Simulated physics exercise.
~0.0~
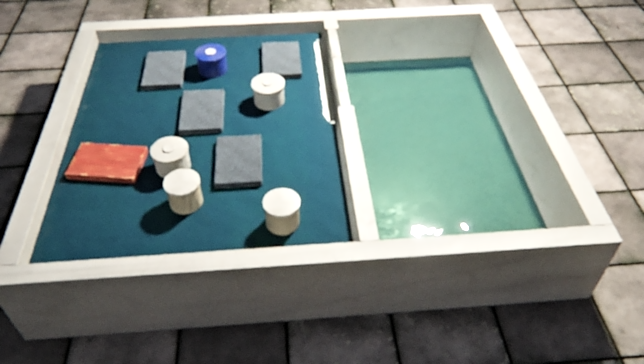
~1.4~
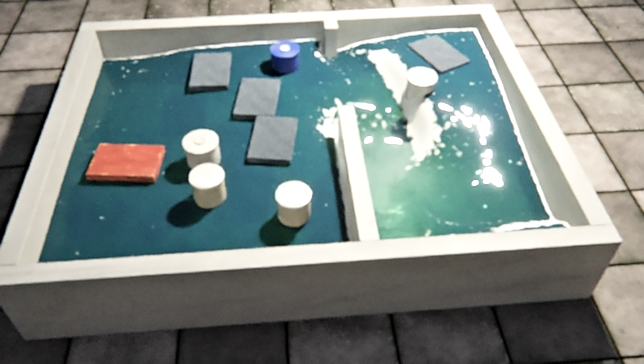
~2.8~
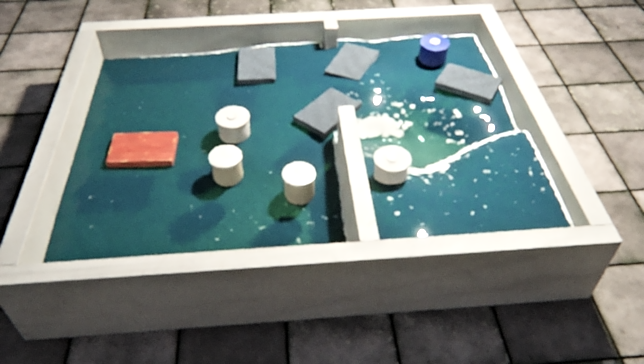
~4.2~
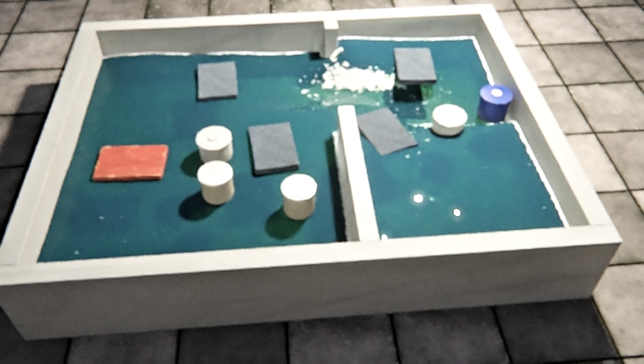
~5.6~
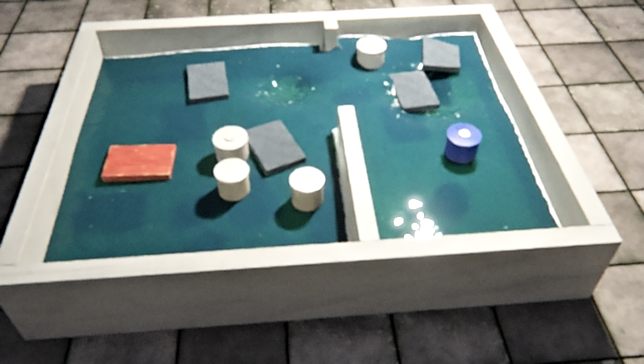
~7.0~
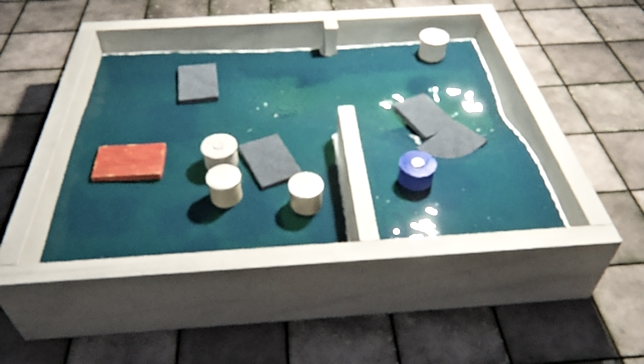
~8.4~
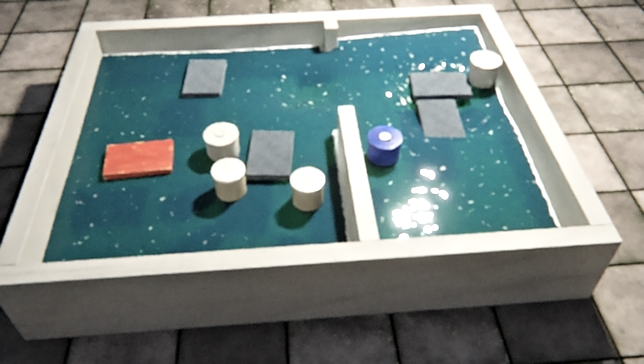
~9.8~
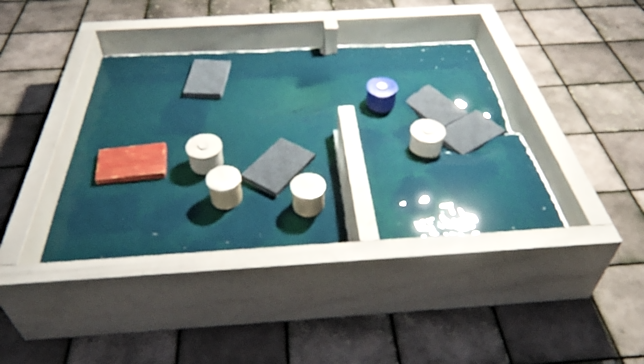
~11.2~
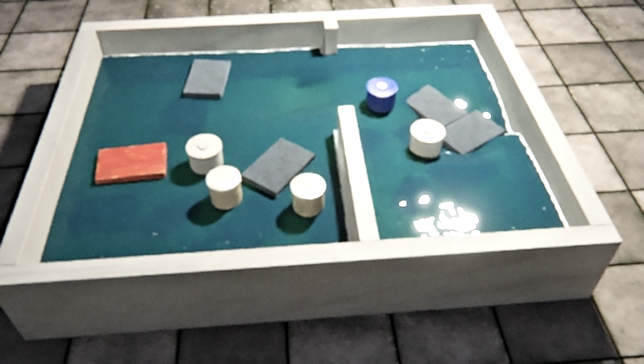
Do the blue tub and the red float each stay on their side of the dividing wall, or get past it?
They end up apart. The blue tub gets past the dividing wall into the right side, while the red float falls short and stays on the left.
Water rushes right through a gap, carrying four floating pieces across, where they swirl and settle.
